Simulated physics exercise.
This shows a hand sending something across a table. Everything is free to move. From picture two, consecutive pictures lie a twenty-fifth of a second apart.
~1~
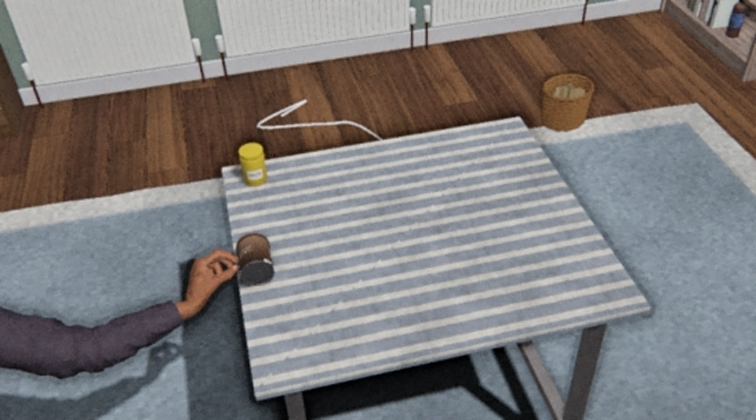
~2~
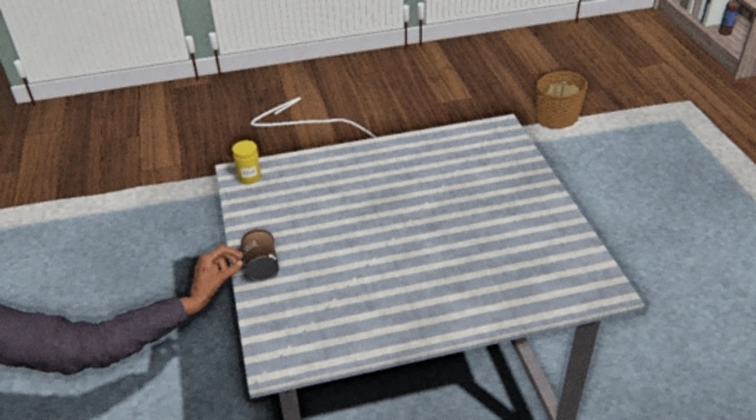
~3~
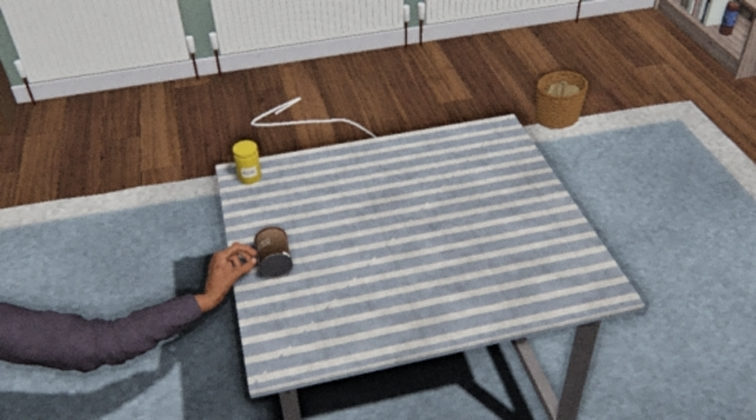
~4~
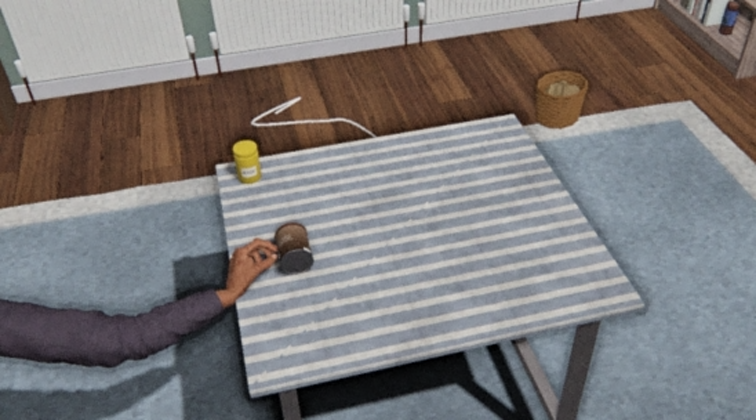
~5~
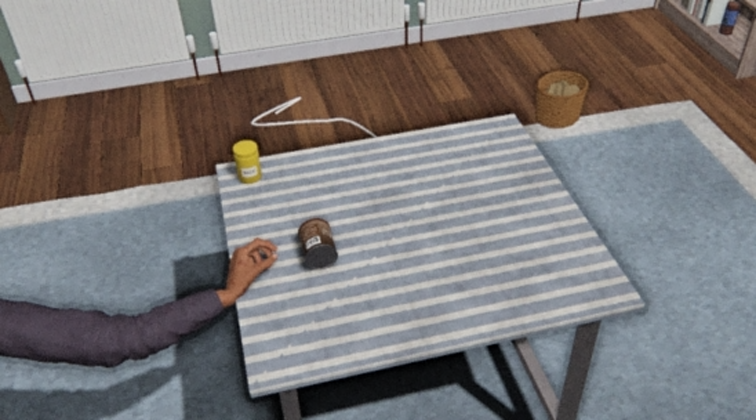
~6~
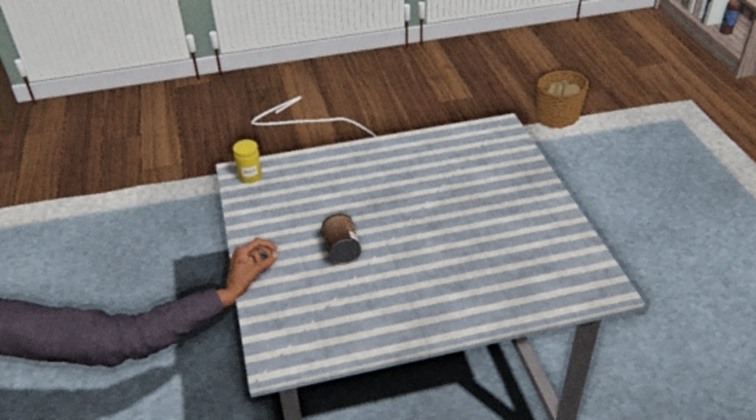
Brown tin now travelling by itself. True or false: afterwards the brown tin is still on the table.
False.
Then, 0.30 s on from there, brown tin shifted well along near (502, 208).
Then, 0.70 s on from there, brown tin now off the table.
Then, 1.10 s on from there, things are still on the move.
In the end, off the table, brown tin.
